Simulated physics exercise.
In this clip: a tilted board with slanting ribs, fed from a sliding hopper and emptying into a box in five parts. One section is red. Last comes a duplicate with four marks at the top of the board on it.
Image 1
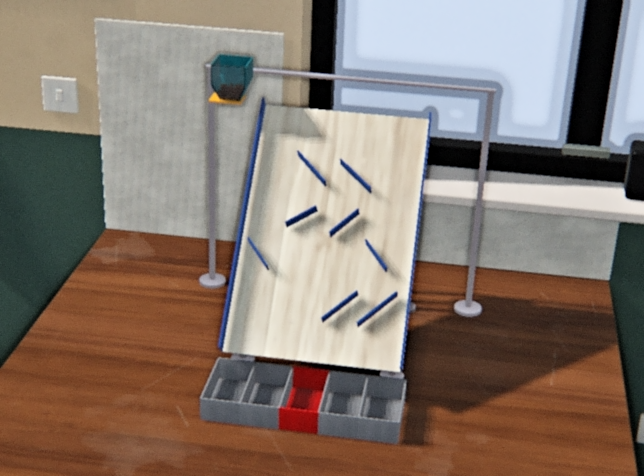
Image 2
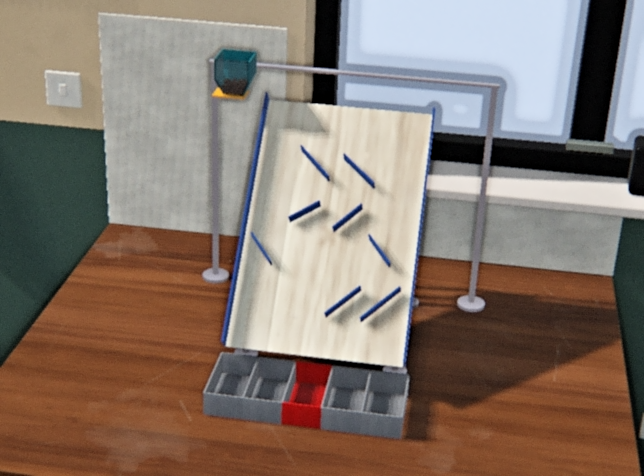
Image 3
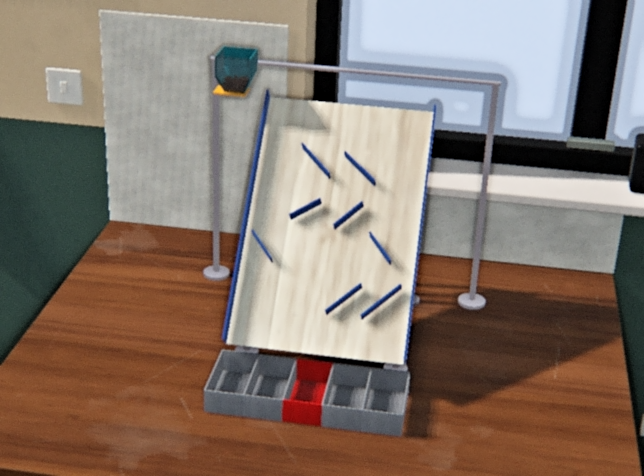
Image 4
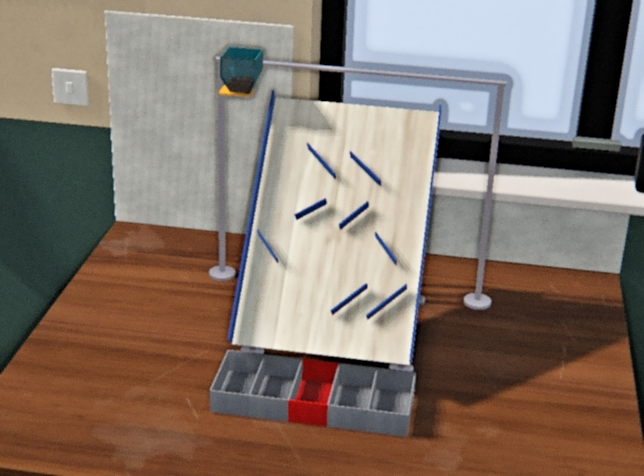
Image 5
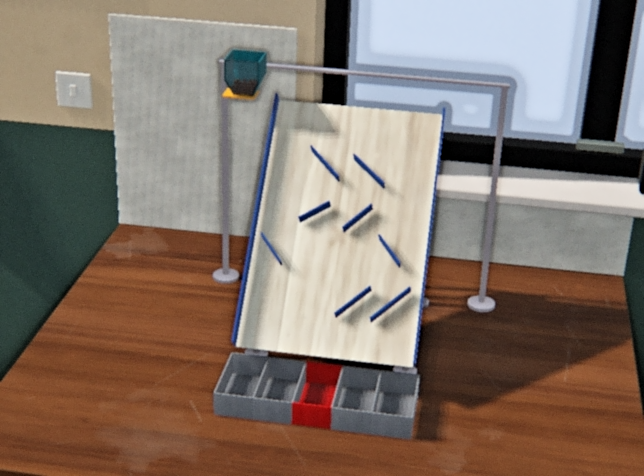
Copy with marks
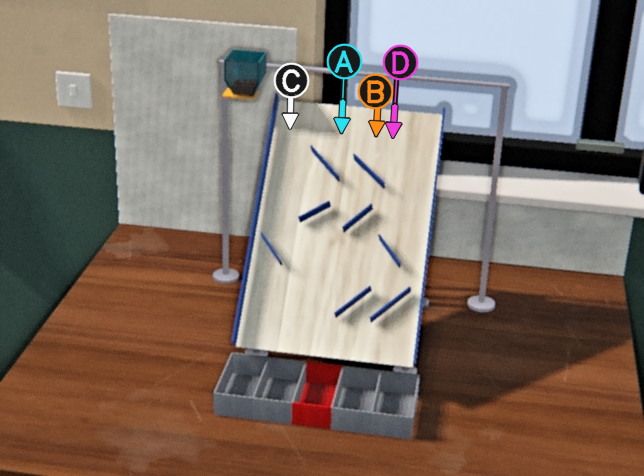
On a wooden tabletop, a small hopper sits above a tilted ribbed board and five-part box, nothing moving but slight camera drift.
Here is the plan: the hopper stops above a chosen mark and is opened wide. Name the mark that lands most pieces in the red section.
The best mark is C.
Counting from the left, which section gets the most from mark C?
The third from the left.
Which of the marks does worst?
That is mark A.
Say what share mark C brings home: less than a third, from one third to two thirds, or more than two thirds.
From one third to two thirds.
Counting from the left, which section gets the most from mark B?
It is the fifth one.
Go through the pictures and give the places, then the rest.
The first frame shows hopper (232, 91), chocolate balls, door shut.
The second frame shows ribs (301, 145) to (328, 176), (344, 154) to (374, 183), (288, 217) to (320, 200).
The third frame shows ribs (333, 225) to (363, 201), (252, 229) to (271, 258), (370, 232) to (390, 260).
The fourth frame shows ribs (331, 311) to (367, 283), (366, 316) to (407, 284).
The fifth frame shows red section (312, 414), number 3 of 5 from the left.
On the marked copy, mark A meets the board at (341, 127); mark B meets the board at (376, 130); mark C meets the board at (290, 123); mark D meets the board at (393, 132).
With A, about a tenth in the red section, the larger part in other sections, about a tenth outside the box.
With B, about a tenth in the red section, the larger part in other sections, about a tenth outside the box.
With C, roughly half in the red section, roughly a third in other sections, about a tenth outside the box.
With D, roughly a quarter in the red section, roughly two thirds in other sections, about a tenth outside the box.
